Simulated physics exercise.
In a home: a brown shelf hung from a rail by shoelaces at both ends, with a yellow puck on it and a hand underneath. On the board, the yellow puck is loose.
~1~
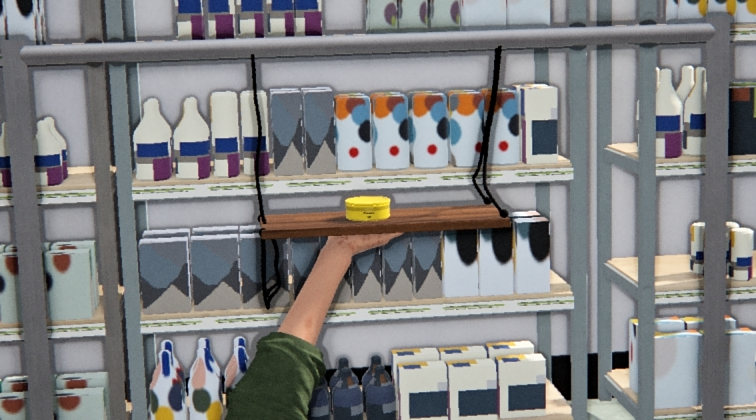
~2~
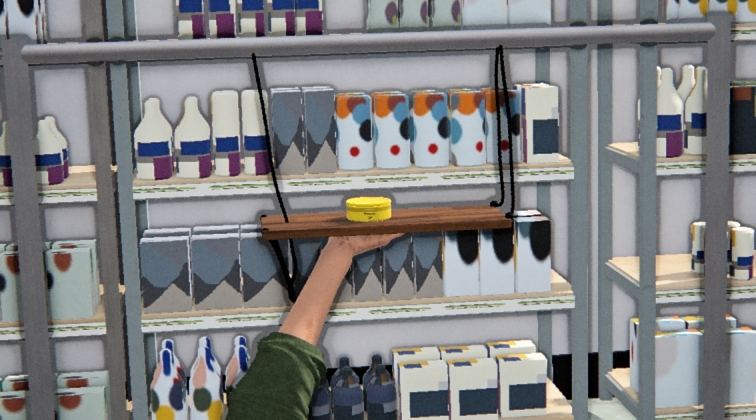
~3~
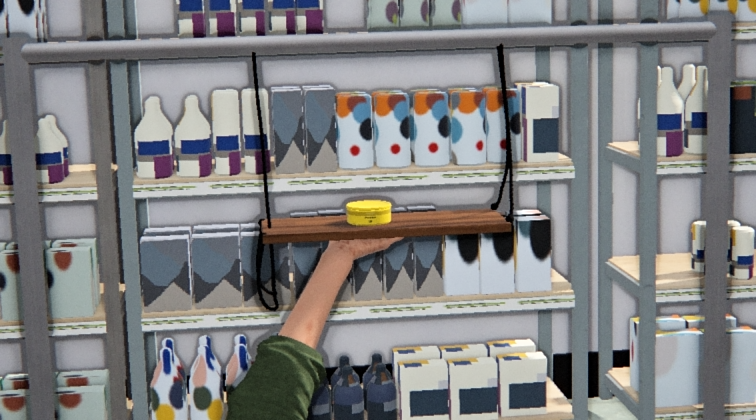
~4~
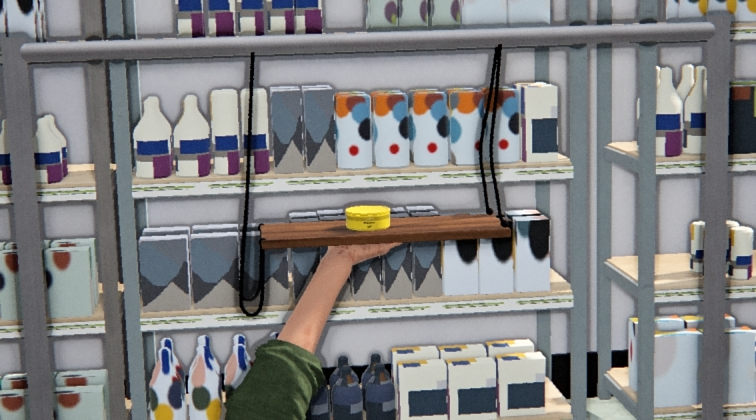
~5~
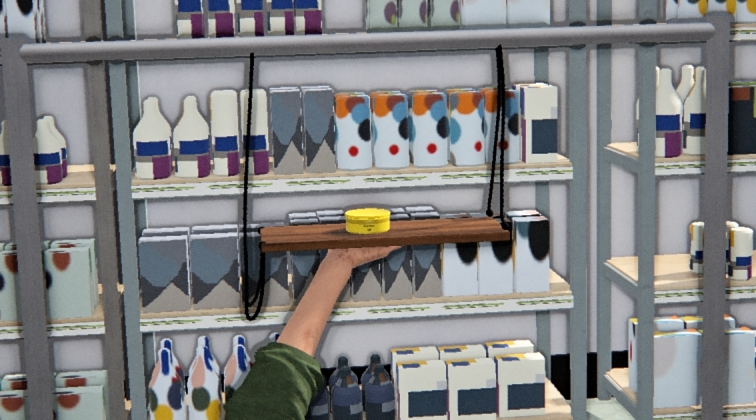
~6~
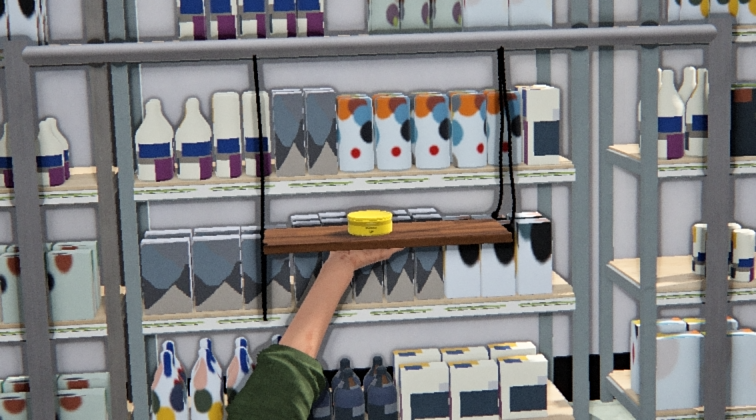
Brown shelf with a loose yellow puck sinking slightly on a raised hand, its black shoelaces swaying and looping beneath a rail.
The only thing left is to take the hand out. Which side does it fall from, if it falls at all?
It's likely to fall away leftward, if you ask me.
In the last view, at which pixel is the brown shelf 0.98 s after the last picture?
Position at that time: (380, 306).
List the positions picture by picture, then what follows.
In the first picture, yellow puck (368, 209); brown shelf (387, 229).
In the second picture, yellow puck (369, 209).
In the third picture, yellow puck (369, 213).
In the fourth picture, yellow puck (368, 218); brown shelf (387, 239).
In the fifth picture, yellow puck (368, 221).
In the sixth picture, yellow puck (370, 223); brown shelf (389, 244); left shoelaces slack, hanging in a loop; right shoelaces almost straight.
Then, 0.42 s later than the last view, board tipped 24° down to the left; puck sliding near (277, 331).
Then, 0.98 s later than the last view, board tipped 41° down to the left; puck on the floor.
Then, 1.50 s later than the last view, board tipped 40° down to the left; puck on the floor.
Finally, board tipped 40° down to the left; puck on the floor. The yellow puck falls from the left end.
